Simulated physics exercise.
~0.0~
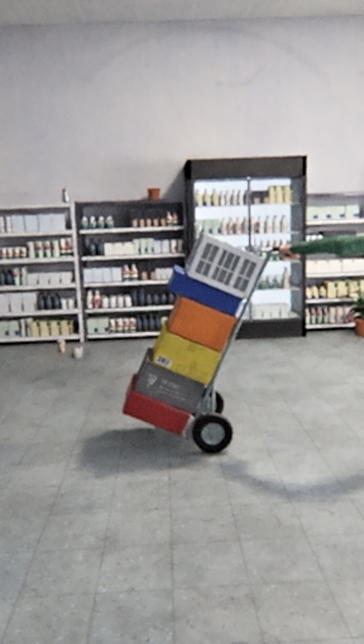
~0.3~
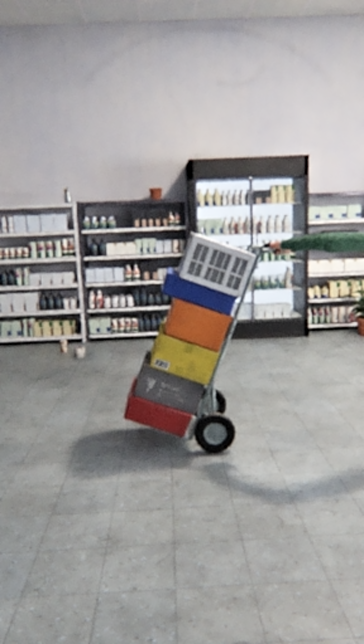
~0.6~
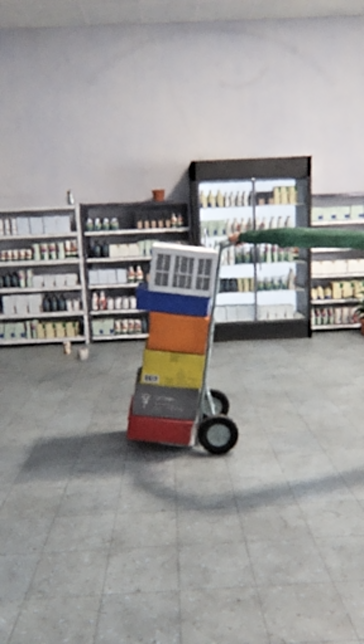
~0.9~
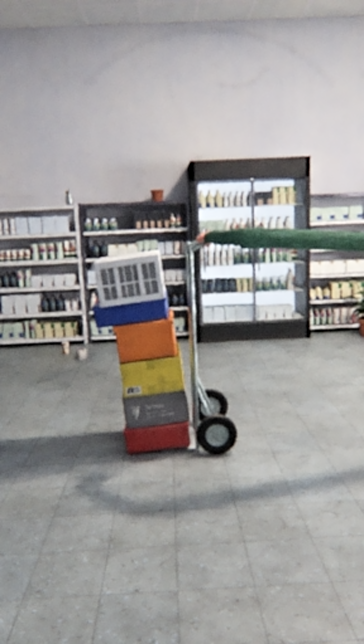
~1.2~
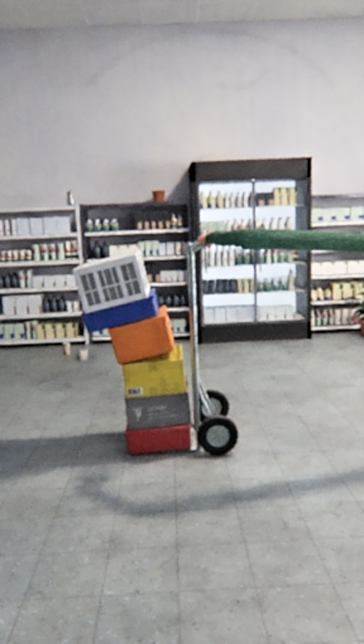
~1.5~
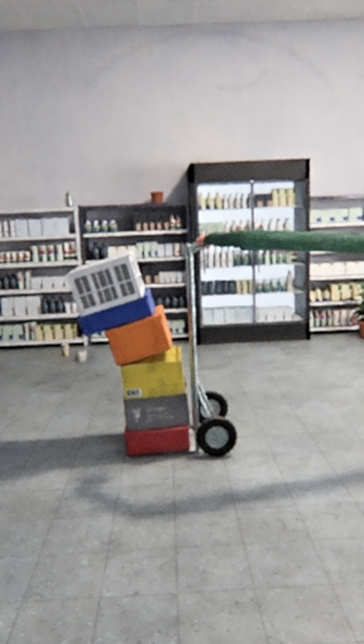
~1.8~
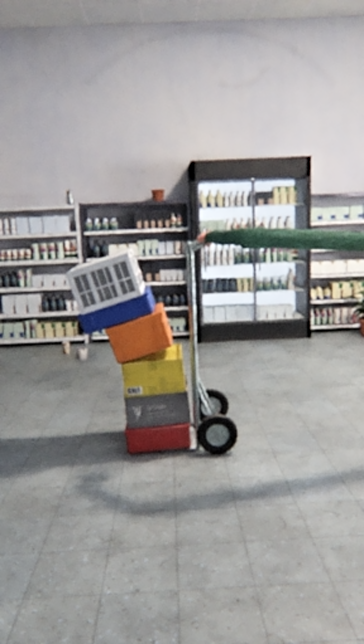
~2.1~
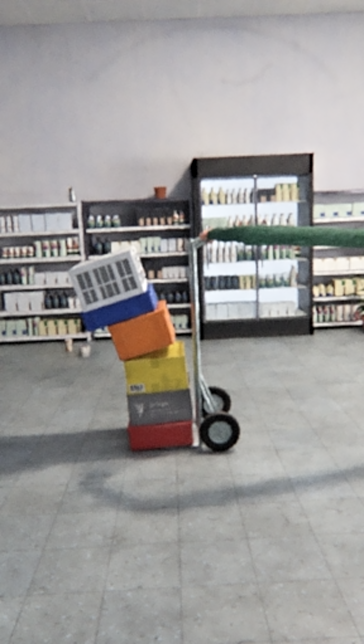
A green-sleeved arm tips a loaded hand truck upright, and its upper boxes slide left, leaning.
